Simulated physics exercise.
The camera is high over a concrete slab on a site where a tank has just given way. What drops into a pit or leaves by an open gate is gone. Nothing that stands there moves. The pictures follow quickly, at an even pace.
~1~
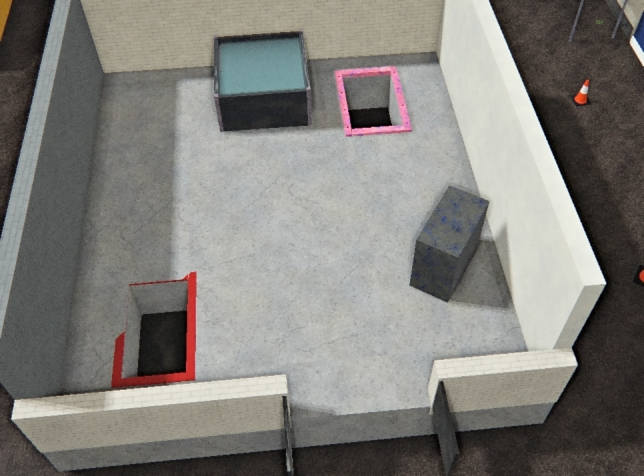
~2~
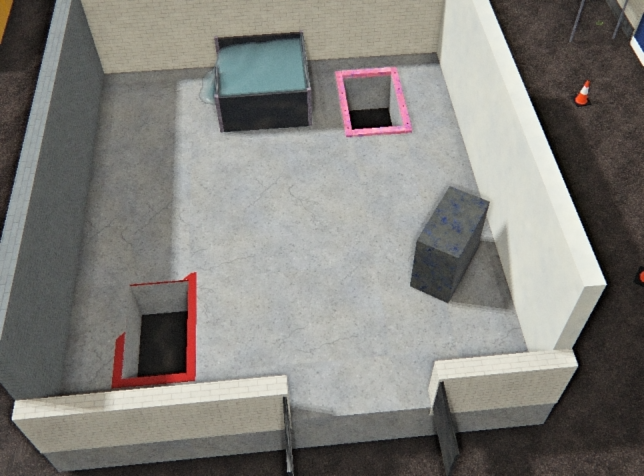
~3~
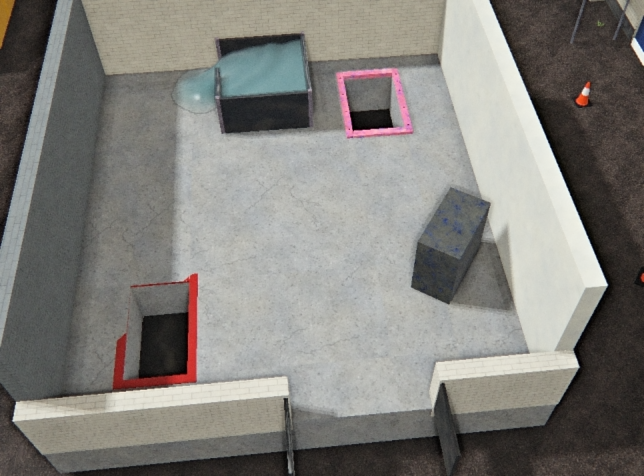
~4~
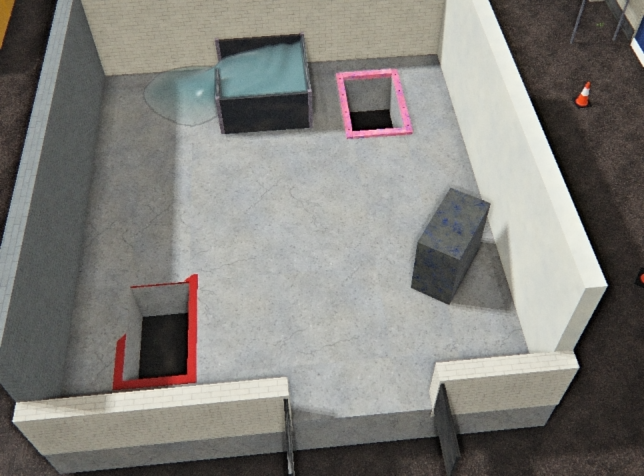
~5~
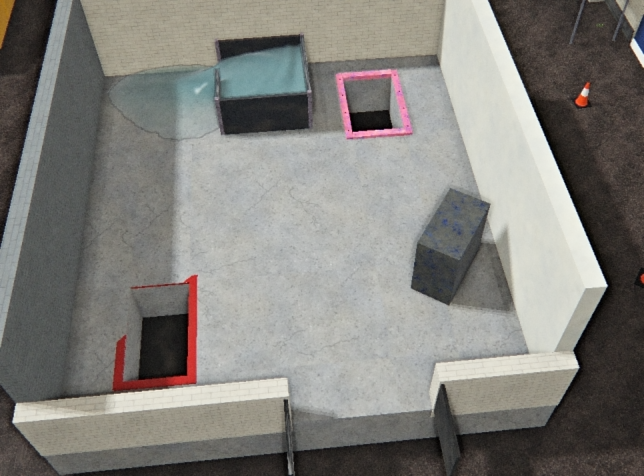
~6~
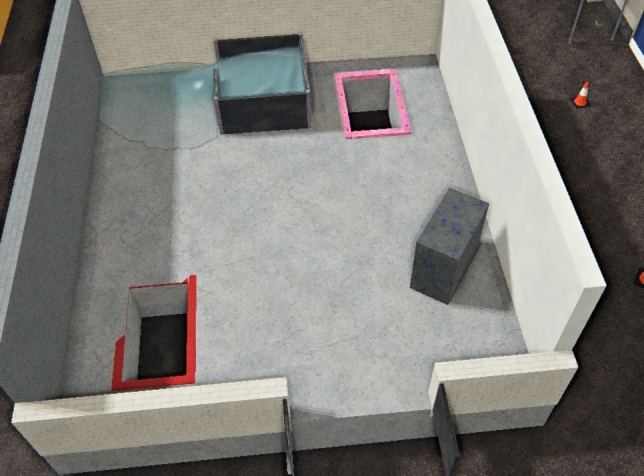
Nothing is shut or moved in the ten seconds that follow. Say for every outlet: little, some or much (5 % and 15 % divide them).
The gate takes from 5 to 15 %; the pink pit takes not even 5 %; the red pit takes above 15 %.
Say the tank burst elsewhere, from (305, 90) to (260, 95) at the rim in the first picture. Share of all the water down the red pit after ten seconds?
Roughly, in per cent: Red 14.
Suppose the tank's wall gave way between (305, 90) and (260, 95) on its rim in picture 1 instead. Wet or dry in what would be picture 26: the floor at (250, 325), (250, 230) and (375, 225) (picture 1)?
In turn: Wet, flooded, flooded.
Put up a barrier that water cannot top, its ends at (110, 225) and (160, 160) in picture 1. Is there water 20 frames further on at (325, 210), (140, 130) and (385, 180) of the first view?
In turn: Not flooded, flooded, not flooded.
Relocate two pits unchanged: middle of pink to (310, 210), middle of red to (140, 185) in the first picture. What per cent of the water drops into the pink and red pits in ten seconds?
Roughly, in per cent: Pink 0, red 55.
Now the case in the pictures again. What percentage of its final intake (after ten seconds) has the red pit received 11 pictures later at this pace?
I make it 0 per cent.
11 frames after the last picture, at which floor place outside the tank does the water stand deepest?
I would point to (102, 93).
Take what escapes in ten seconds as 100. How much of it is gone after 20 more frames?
Close to 15 %.
A moment on, water covers 10 % of the floor; the gate 0 %, the pink pit 0 %, the red pit 0 %.
Next, water covers 15 % of the floor; the gate 0 %, the pink pit 0 %, the red pit 0 %.
Then, water covers 40 % of the floor; the gate 0 %, the pink pit 0 %, the red pit 5 %.
Later, water covers 60 % of the floor; the gate 2 %, the pink pit 0 %, the red pit 17 %.
In the end, water covers 65 % of the floor; the gate 8 %, the pink pit 0 %, the red pit 29 %.
